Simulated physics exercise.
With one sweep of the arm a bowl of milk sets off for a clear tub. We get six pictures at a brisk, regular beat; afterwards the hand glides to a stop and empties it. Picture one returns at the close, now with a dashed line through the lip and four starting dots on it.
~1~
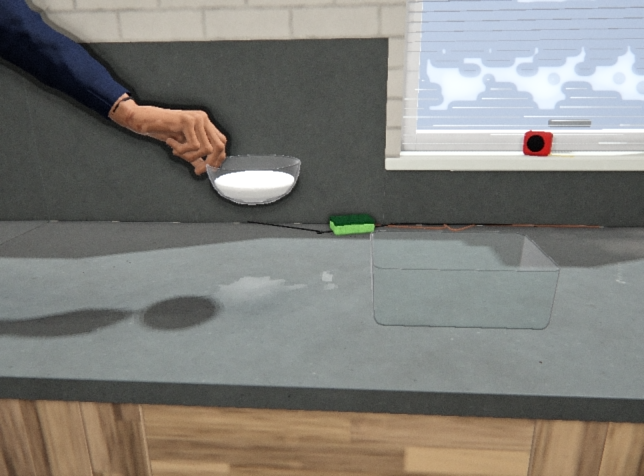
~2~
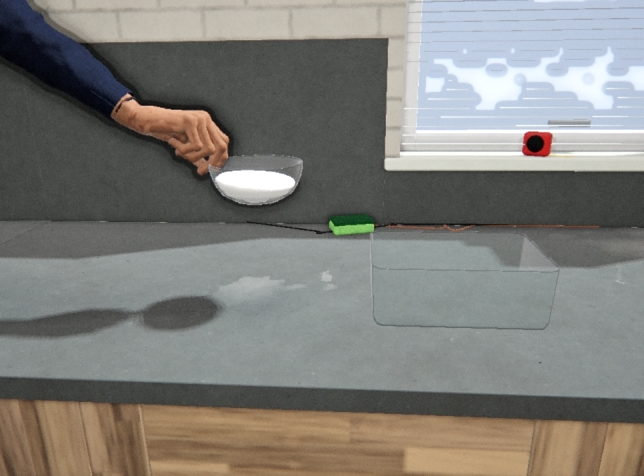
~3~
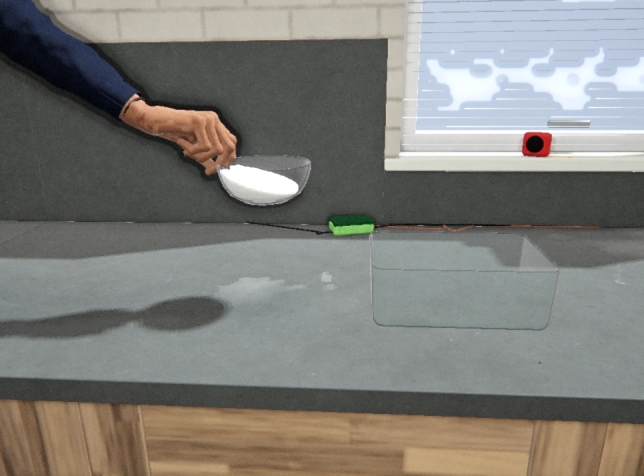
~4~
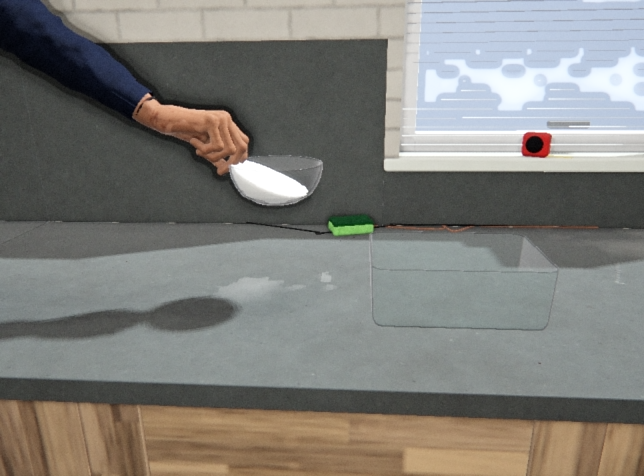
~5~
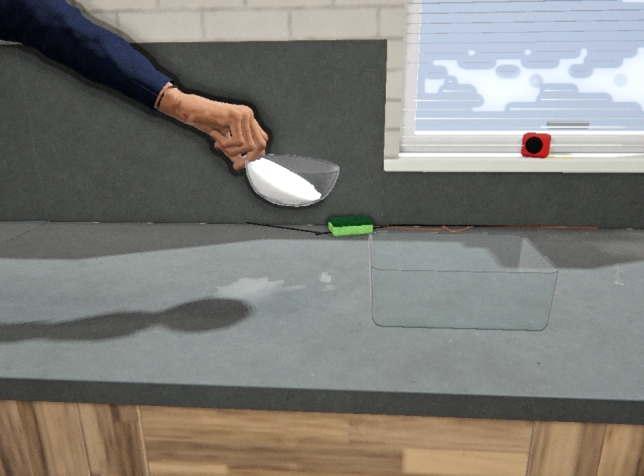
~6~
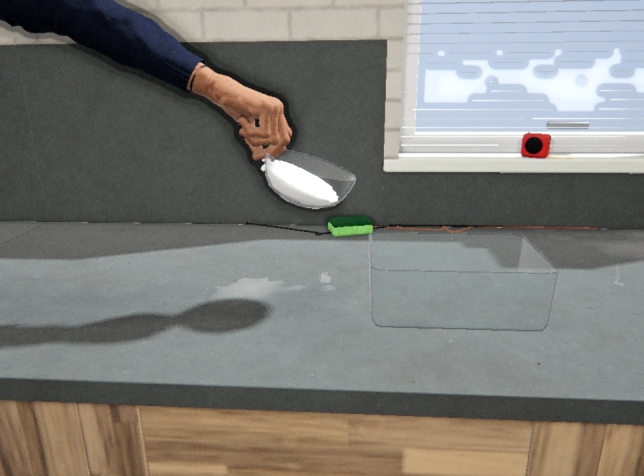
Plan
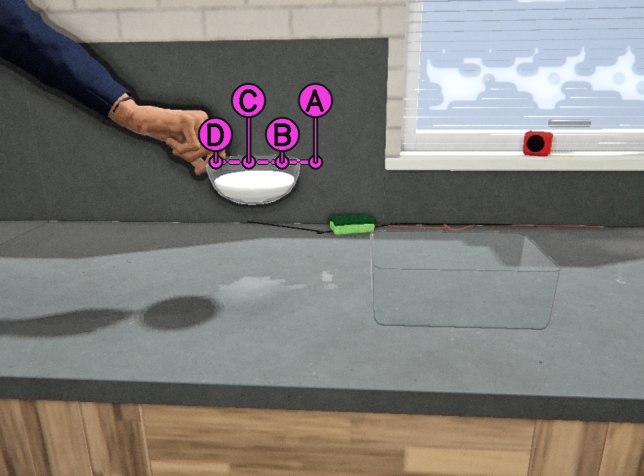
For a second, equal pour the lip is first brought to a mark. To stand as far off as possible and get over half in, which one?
Take C.
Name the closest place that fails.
That would be D.
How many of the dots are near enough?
Three.
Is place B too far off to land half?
No, not at all.
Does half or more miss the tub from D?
Yes.
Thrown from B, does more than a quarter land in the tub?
Yes, clearly.
On the marked copy, A at (315, 162); B at (282, 162); C at (248, 162); D at (215, 162).
Choosing A, about 90 % lands in the tub, 5 % falls short and 5 % goes beside or beyond.
Choosing B, about 85 % lands in the tub, 6 % falls short and 8 % goes beside or beyond.
Choosing C, about 67 % lands in the tub, 27 % falls short and 6 % goes beside or beyond.
Choosing D, about 29 % lands in the tub, 67 % falls short and 3 % goes beside or beyond.
